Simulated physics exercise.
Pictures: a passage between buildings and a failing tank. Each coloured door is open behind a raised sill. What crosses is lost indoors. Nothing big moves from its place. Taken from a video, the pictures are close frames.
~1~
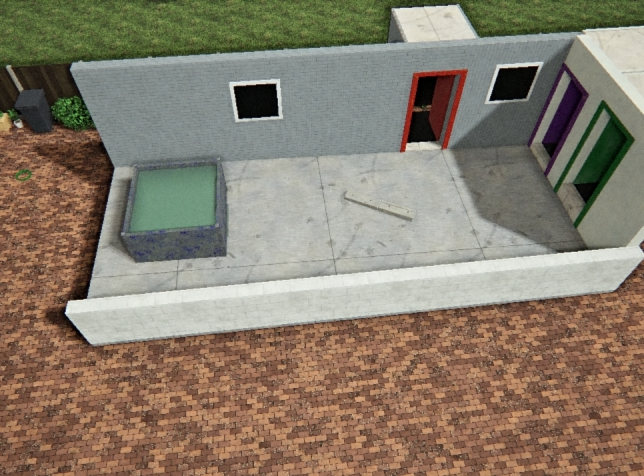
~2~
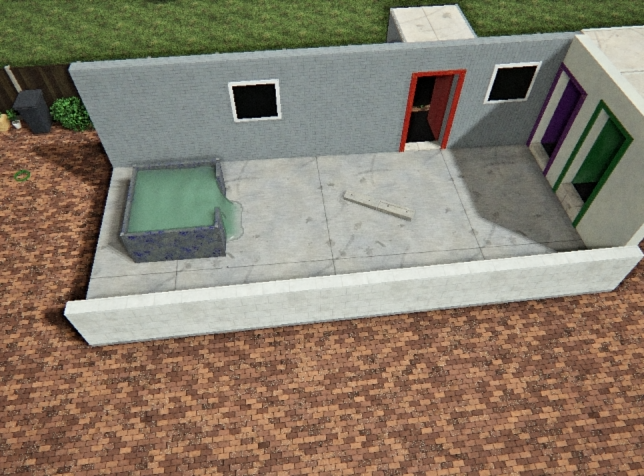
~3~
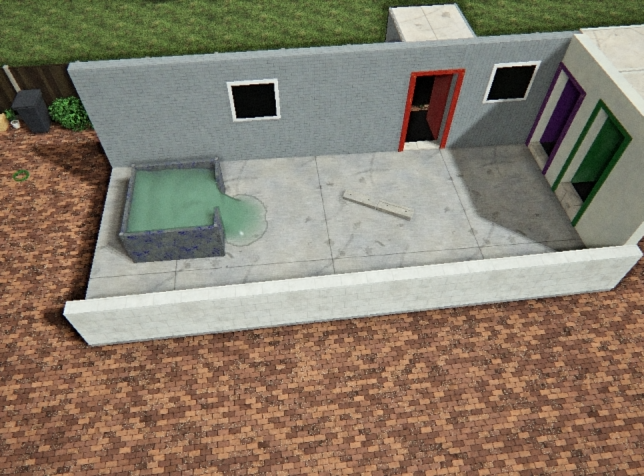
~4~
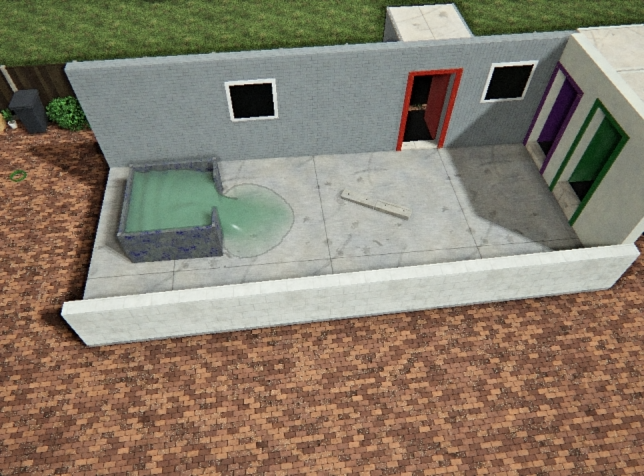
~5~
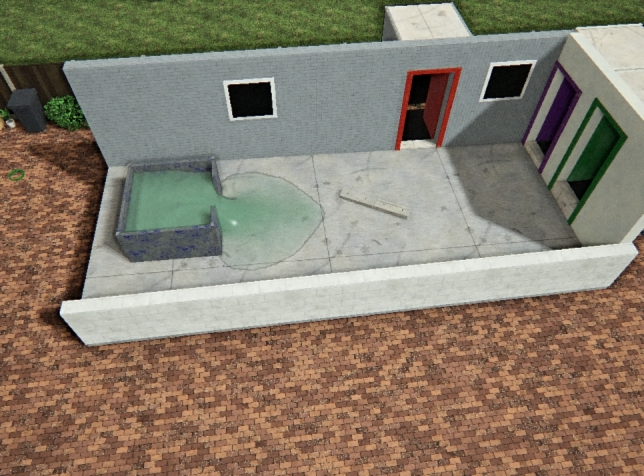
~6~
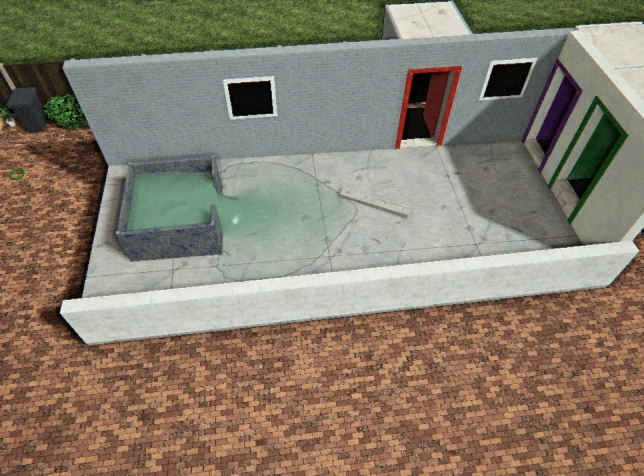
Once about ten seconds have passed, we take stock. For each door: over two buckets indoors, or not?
Outcome: Purple door: More than two buckets. Green door: Two buckets or fewer. Red door: More than two buckets.
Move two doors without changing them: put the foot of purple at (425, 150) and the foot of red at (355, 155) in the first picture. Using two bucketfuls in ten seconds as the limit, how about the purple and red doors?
The purple door falls short, and the red door overflows.
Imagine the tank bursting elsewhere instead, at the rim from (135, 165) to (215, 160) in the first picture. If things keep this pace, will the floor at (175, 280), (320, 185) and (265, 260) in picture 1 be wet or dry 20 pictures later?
Taking the three spots as listed, they end up spared, inundated and spared.
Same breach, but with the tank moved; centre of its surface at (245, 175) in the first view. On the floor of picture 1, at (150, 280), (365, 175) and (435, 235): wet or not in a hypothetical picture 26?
So, in the order given, I'd say unaffected, soaked through, soaked through.
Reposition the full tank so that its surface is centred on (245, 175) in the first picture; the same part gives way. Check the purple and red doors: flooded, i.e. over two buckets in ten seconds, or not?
Looking at each door, the purple one goes past the limit and the red one goes past the limit.
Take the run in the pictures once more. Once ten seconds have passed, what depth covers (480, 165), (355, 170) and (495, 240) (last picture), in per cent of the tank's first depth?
Respectively 14, 10 and 10 per cent.
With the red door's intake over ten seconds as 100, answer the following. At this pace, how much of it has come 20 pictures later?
Share at that point: Close to 15 in a hundred.
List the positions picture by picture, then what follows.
The first picture shows still water in the open tank at (175, 198).
In the second picture, water pours out at (220, 210) and has run to (233, 203).
In the third picture, water pours out at (220, 211) and has run to (261, 207).
In the fourth picture, water pours out at (218, 212) and has run to (288, 209).
In the fifth picture, the front is at (320, 219), out from the gap at (217, 211).
In the sixth picture, water pours out at (217, 209) and has run to (353, 211).
A moment on, water covers 45 % of the floor; the purple door not reached, the green door not reached, the red door not reached.
Next, water covers 65 % of the floor; the purple door not reached, the green door not reached, the red door under two buckets in.
Then, water covers 70 % of the floor; the purple door over two buckets in, the green door wet at the sill, nothing in, the red door under two buckets in.
Later, water covers 70 % of the floor; the purple door far over two buckets in, the green door wet at the sill, nothing in, the red door over two buckets in.
In the end, water covers 65 % of the floor; the purple door far over two buckets in, the green door wet at the sill, nothing in, the red door far over two buckets in.
